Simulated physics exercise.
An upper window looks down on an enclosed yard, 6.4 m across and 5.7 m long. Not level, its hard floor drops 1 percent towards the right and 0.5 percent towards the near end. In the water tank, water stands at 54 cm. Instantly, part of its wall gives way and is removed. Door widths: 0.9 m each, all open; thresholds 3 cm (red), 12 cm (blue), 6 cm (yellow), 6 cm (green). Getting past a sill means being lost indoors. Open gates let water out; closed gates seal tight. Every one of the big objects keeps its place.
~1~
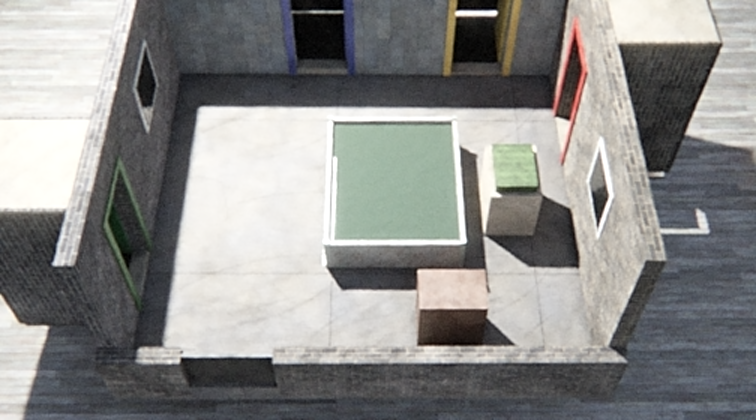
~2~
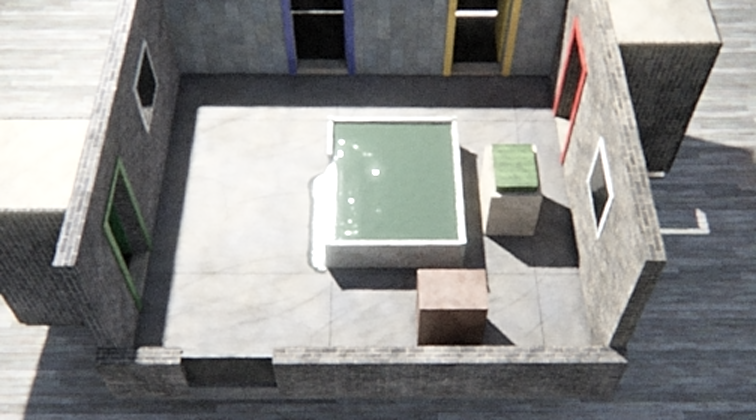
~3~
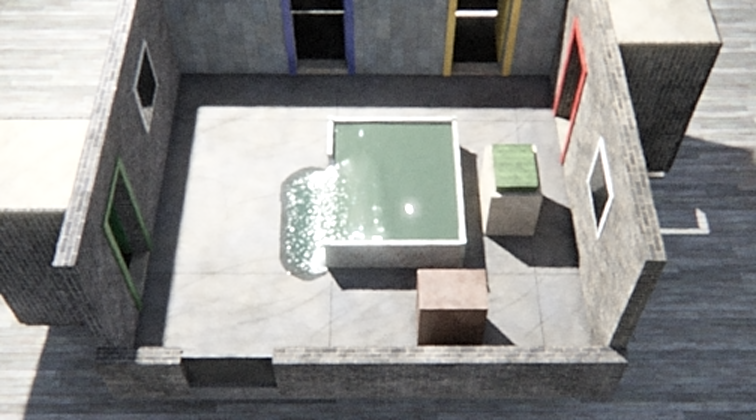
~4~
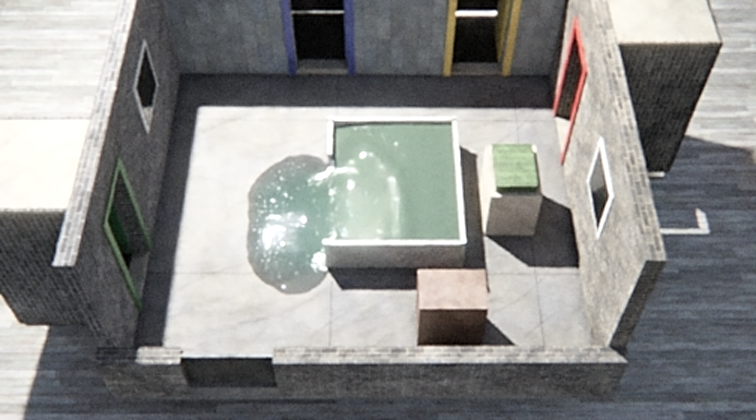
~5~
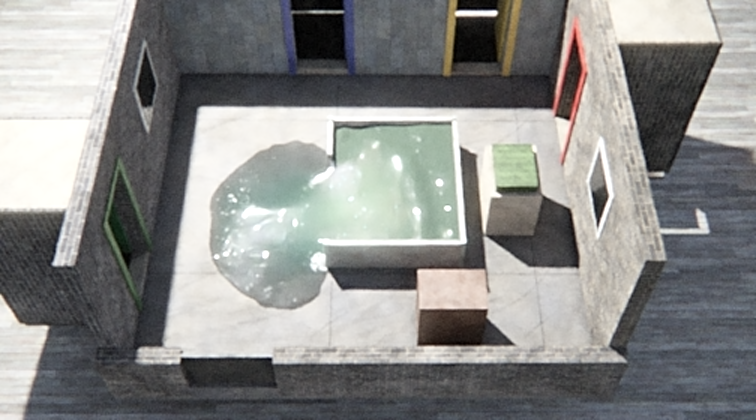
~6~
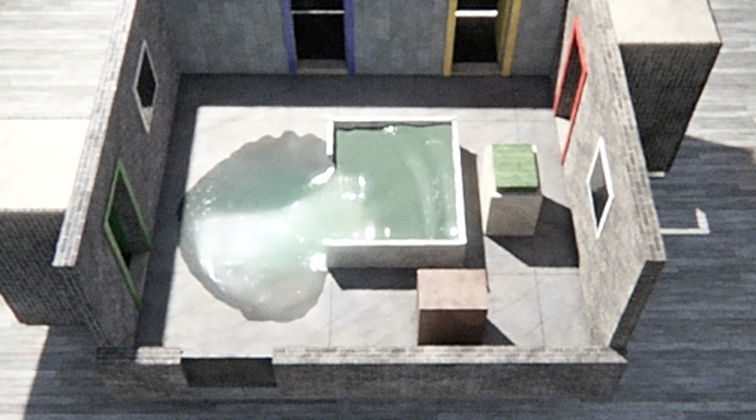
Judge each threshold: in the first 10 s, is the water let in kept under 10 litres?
In the end the red door overruns the limit. The blue door stops short of the limit. The yellow door stops short of the limit. The green door overruns the limit.
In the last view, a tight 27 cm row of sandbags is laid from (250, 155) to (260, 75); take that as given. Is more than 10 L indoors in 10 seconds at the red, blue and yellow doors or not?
Red within the limit, blue within the limit, yellow within the limit.
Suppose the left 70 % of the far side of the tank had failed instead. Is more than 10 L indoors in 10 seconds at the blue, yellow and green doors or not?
So blue tops it, yellow tops it, green stays lower.
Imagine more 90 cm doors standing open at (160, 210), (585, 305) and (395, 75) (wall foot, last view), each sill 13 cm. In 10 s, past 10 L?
Result in order - more than that, not enough, not enough.
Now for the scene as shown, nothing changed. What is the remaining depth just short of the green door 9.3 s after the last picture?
It's some 6.5 centimetres deep.
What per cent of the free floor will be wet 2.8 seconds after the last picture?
Close to 45 in a hundred.
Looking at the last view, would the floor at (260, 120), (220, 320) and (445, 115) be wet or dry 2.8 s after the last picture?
Going in order, covered, then covered, then clear.
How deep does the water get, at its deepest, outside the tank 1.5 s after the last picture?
Up to some 40 cm.
Then, 0.7 s after the last picture water covers 30 % of the floor and is deepest (30 cm) near (155, 230); red door not reached, blue door not reached, yellow door not reached, green door 17 cm at the sill, 11 L in.
Then, 1.5 s after the last picture water covers 35 % of the floor and is deepest (40 cm) near (130, 371); red door not reached, blue door not reached, yellow door not reached, green door 23 cm at the sill, 89 L in.
Then, 2.8 s after the last picture water covers 45 % of the floor and is deepest (26 cm) near (130, 371); red door not reached, blue door 4 cm at the sill, 0 L in, yellow door not reached, green door 19 cm at the sill, 196 L in.
Then, 5.3 s after the last picture water covers 85 % of the floor and is deepest (16 cm) near (420, 371); red door not reached, blue door 6 cm at the sill, 0 L in, yellow door 2 cm at the sill, 0 L in, green door 11 cm at the sill, 277 L in.
Then, 9.3 s after the last picture water covers 95 % of the floor and is deepest (14 cm) near (570, 241); red door 10 cm at the sill, 69 L in, blue door 4 cm at the sill, 0 L in, yellow door 6 cm at the sill, 2 L in, green door 6 cm at the sill, 294 L in.
